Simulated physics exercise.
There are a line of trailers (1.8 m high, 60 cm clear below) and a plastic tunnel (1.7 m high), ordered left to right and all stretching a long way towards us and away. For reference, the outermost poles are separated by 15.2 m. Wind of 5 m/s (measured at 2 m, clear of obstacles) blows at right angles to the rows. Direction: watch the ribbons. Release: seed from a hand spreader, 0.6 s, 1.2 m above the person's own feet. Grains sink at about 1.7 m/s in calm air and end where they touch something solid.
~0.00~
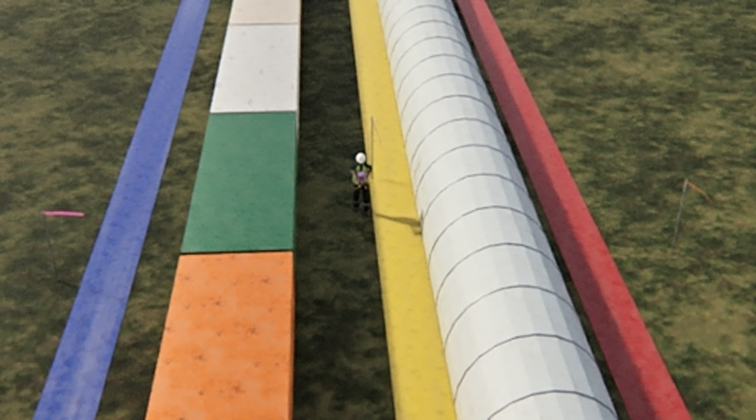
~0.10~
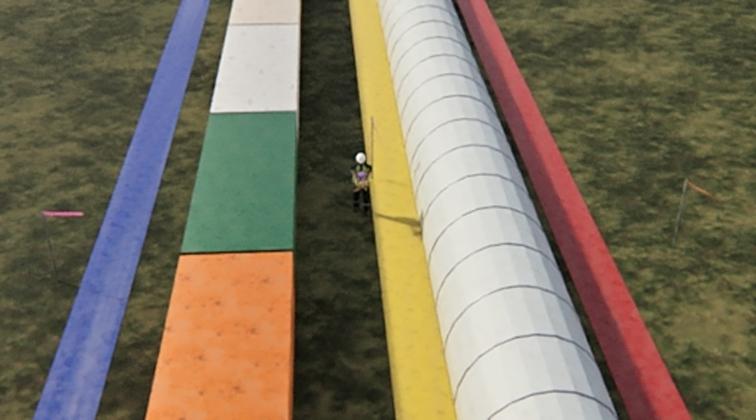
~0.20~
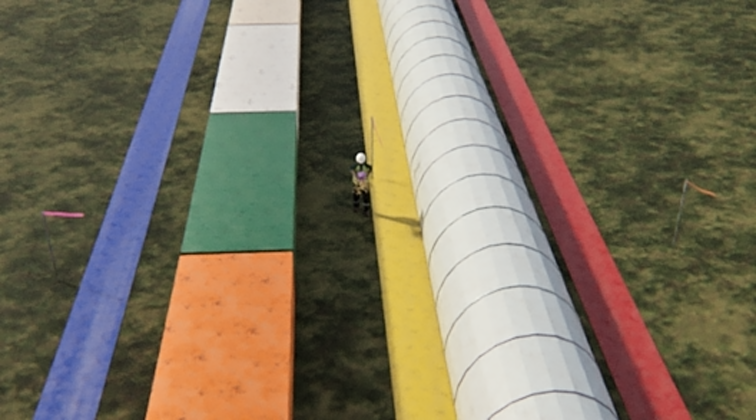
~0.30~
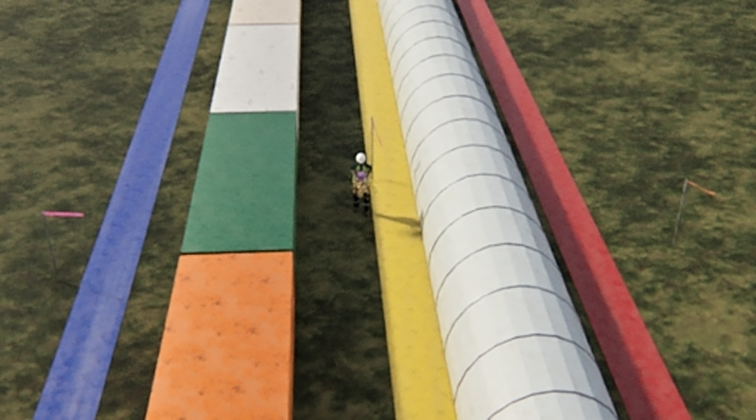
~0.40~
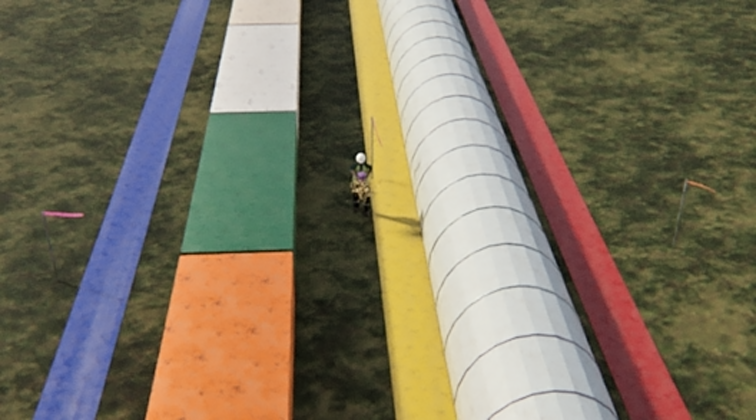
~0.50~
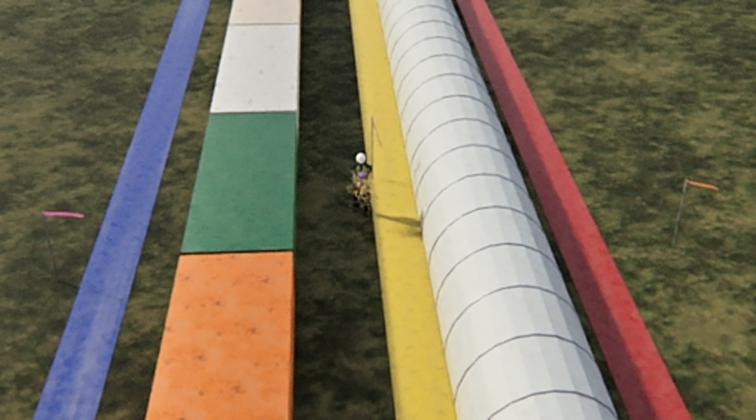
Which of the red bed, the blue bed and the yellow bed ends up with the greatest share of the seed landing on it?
The yellow one.
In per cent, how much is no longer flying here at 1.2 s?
15 per cent.
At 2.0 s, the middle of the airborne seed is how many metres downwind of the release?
1.5 m.
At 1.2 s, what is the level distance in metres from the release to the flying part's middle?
1.0 metres.
After 1.2 s, 0 % lies on the blue bed, 0 % on the red bed and 14 % on the yellow bed; 16 % has touched down or left; the middle of what still flies is 0.6 m above the low ground, near (393, 202).
After 2.0 s, 0 % lies on the blue bed, 0 % on the red bed and 63 % on the yellow bed; 90 % has touched down or left; the middle of what still flies is 0.6 m above the low ground, near (413, 203).
After 3.5 s, 0 % lies on the blue bed, 0 % on the red bed and 68 % on the yellow bed; 99 % has touched down or left.
After 8.0 s, 0 % lies on the blue bed, 0 % on the red bed and 68 % on the yellow bed; 100 % has touched down or left.
After 45.0 s, 0 % lies on the blue bed, 0 % on the red bed and 68 % on the yellow bed; 100 % has touched down or left.
